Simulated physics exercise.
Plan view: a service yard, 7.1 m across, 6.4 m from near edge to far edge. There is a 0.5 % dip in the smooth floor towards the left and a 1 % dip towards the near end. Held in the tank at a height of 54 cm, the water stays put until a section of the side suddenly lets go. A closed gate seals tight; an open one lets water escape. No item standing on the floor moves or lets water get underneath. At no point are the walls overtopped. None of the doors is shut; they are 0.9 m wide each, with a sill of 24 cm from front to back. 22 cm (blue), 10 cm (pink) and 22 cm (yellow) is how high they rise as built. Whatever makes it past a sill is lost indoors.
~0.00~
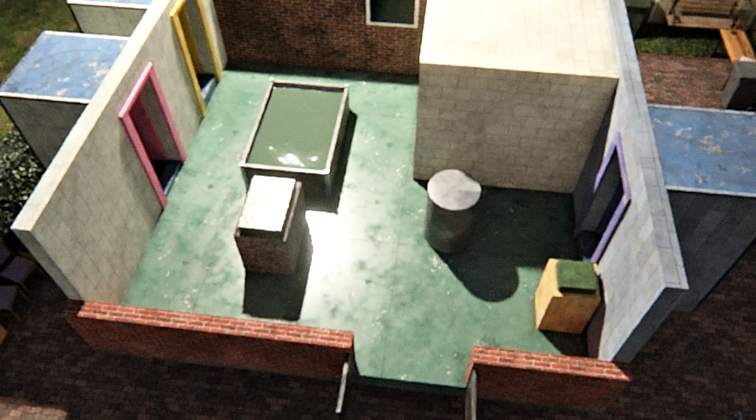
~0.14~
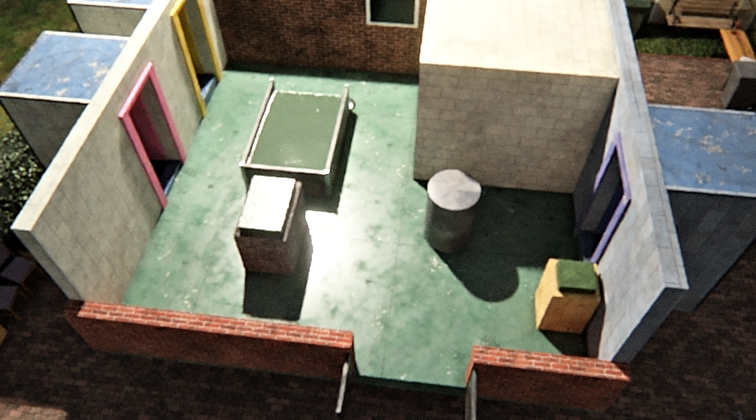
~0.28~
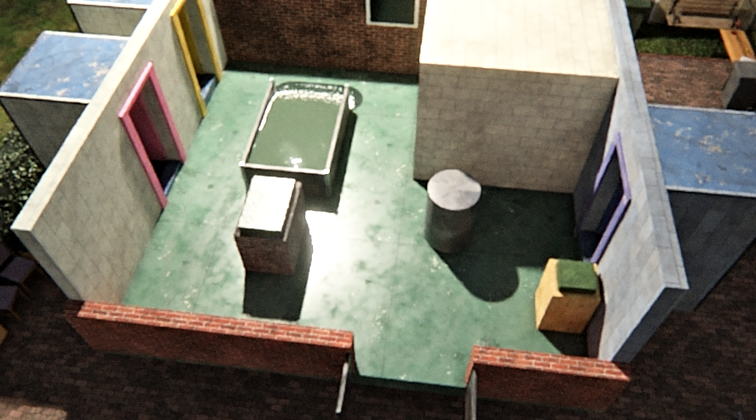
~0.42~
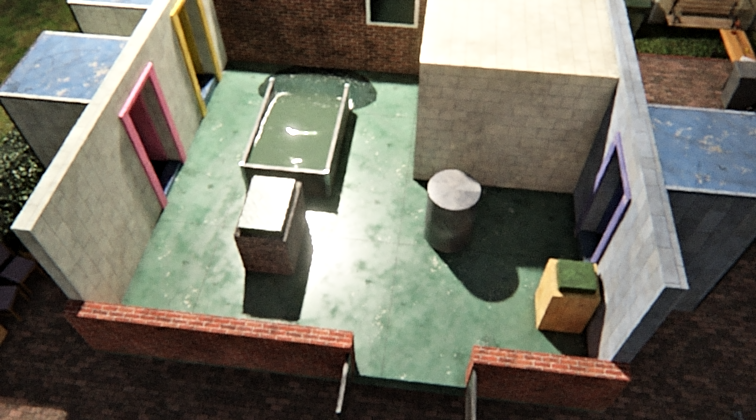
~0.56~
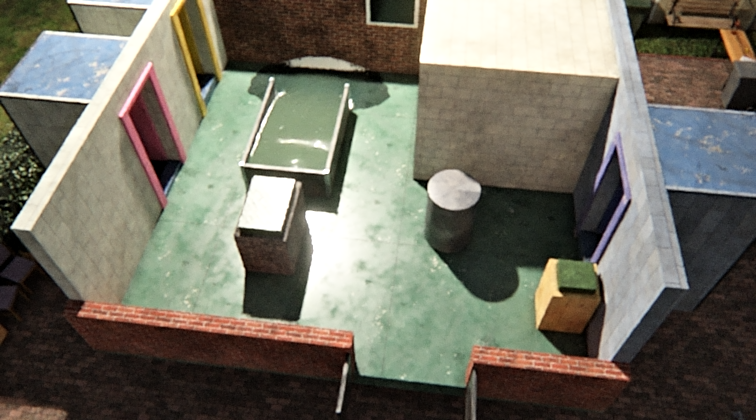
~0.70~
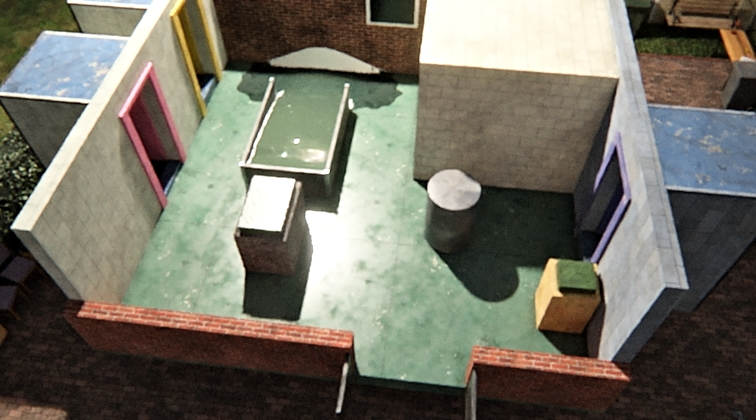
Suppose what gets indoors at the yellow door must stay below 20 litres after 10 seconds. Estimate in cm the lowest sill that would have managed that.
A height of about 14 cm would have managed it.
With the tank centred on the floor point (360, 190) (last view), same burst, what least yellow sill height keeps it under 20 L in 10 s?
Then about 18 centimetres at the least.
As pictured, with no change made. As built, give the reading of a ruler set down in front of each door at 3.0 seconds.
Depth at blue 0 cm, at pink 3 cm, at yellow 19 cm.
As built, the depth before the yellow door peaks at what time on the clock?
It peaks around 2.8 s.
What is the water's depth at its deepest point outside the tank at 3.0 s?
Up to some 28 centimetres, I'd say.
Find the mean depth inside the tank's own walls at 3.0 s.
About 15 cm.
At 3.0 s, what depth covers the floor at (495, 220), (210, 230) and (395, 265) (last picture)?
Depths in order: 0 / 0 / 0 cm.
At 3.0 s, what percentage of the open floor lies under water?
Approximately 35 % of it.
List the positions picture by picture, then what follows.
The first frame shows the tank at (298, 127) is whole and still, 54 cm deep; the yellow door at (200, 56) is dry.
In the second frame, water pours out on the far side and has run 0.3 m, to a hidden place; about 7 cm deep outside, 54 cm at the back.
In the third frame, water pours out on the far side and has run 0.7 m, to a hidden place; about 10 cm deep outside, 54 cm at the back.
In the fourth frame, the front is at (299, 68), 1.2 m from the gap on the far side; 2.1 m2 of floor is wet, 54 cm left at the back.
In the fifth frame, the gap is on the far side, the front 1.3 m out at (372, 72); the back of the tank holds 54 cm.
In the sixth frame, the gap is on the far side, the front 1.4 m out at (258, 63); the back of the tank holds 53 cm; 1.0 m in a straight line remain to the yellow door at (200, 56).
After 1.4 s water covers 10 % of the floor, deepest (36 cm) near (318, 69); it has not reached the yellow door.
After 3.0 s water covers 35 % of the floor, deepest (28 cm) near (235, 63); 19 cm at the yellow door, 0 litres in over its 22 cm sill.
After 10.0 s water covers 80 % of the floor, deepest (11 cm) near (111, 330); 5 cm at the yellow door, 1 litre in over its 22 cm sill.
At the yellow door as built, the water arrived by 1.7 s and peaked near 19 cm at 2.8 s.
With a sill of 12 cm, 31 litres would have come in within the 10 s; with 16 cm, 11 litres. So under 20 litres takes about 14 cm.
